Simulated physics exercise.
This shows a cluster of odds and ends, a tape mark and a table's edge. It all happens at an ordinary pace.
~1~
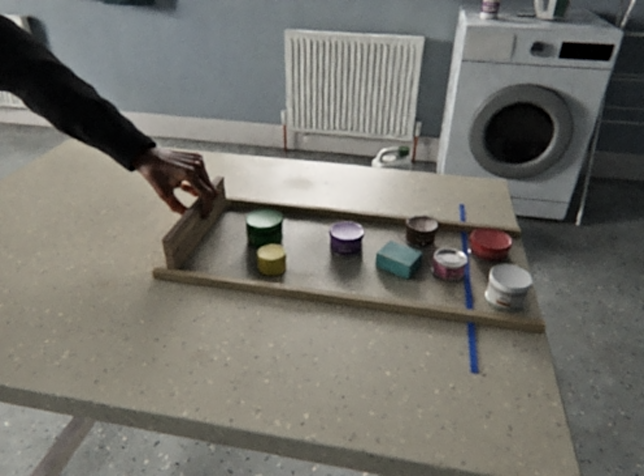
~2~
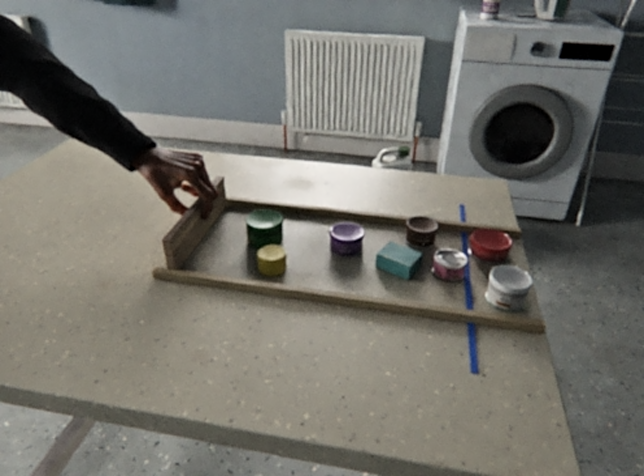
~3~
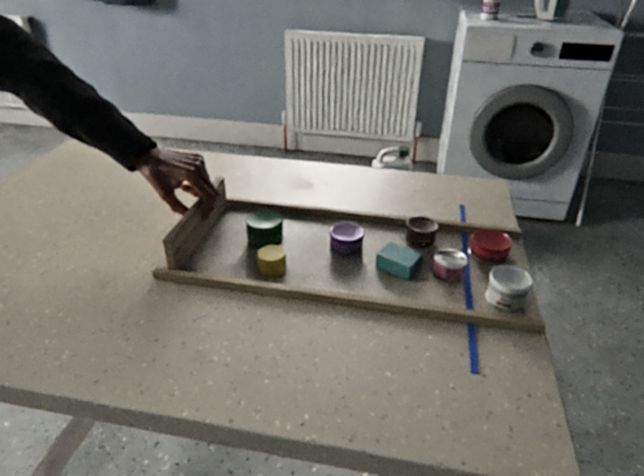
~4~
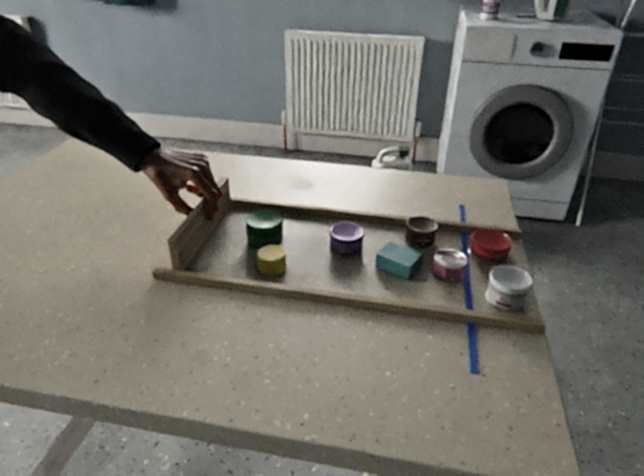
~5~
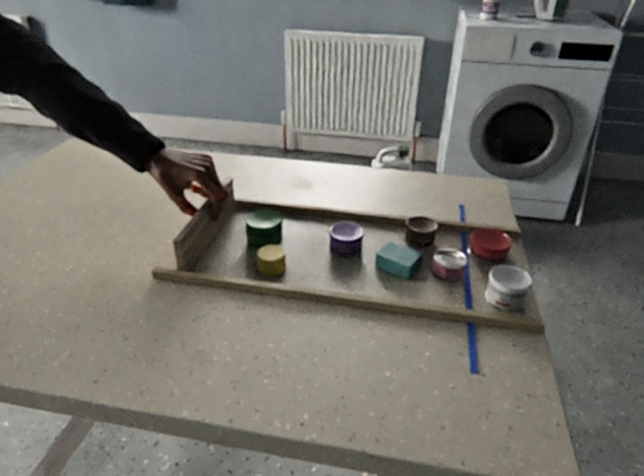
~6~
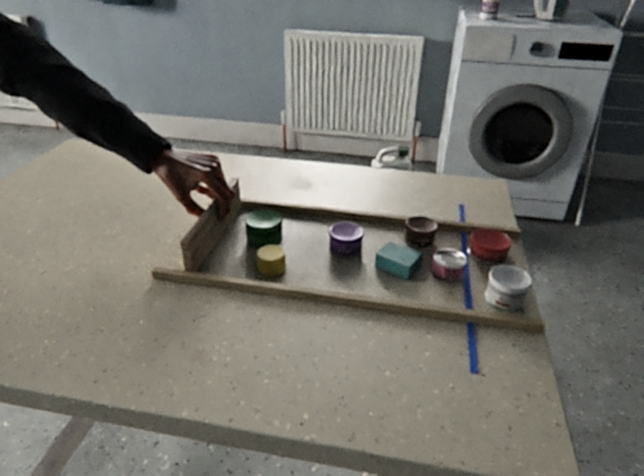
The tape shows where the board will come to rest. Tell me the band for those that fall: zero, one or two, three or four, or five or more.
As it turns out, the number that fall off is one or two.
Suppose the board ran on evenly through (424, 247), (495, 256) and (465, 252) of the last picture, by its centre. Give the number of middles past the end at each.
The counts: 0, 4 and 1.
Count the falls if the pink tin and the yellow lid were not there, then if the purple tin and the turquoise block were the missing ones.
First 1, then 0.
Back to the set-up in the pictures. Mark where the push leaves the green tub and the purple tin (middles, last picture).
The green tub stops around (487, 252); the purple tin around (518, 247).
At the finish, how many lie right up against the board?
The number is 3.
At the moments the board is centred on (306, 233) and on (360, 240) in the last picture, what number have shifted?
First 3, then 5.
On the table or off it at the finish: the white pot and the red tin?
The white pot stays on; the red tin falls.
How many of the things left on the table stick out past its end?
It comes to 3.
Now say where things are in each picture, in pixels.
In the first frame, white pot (508, 288); red tin (490, 246); pink tin (449, 265); board (198, 220); tape (467, 269).
In the second frame, red tin (490, 246); brown pot (421, 232).
In the third frame, pink tin (449, 265); turquoise block (399, 260).
In the fourth frame, white pot (508, 289); board (203, 221).
In the fifth frame, red tin (489, 246); purple tin (346, 240).
In the sixth frame, white pot (508, 288); red tin (489, 246); pink tin (449, 265); board (215, 222); tape (466, 269).
Soon after, none off yet; white pot at rest near (508, 288); red tin at rest near (489, 246); pink tin at rest near (449, 265).
After that, none off yet; white pot at rest near (508, 288); red tin displaced a little near (507, 246); pink tin displaced about its own width near (479, 267).
In the end, the number that fall off is one or two; gone, red tin.
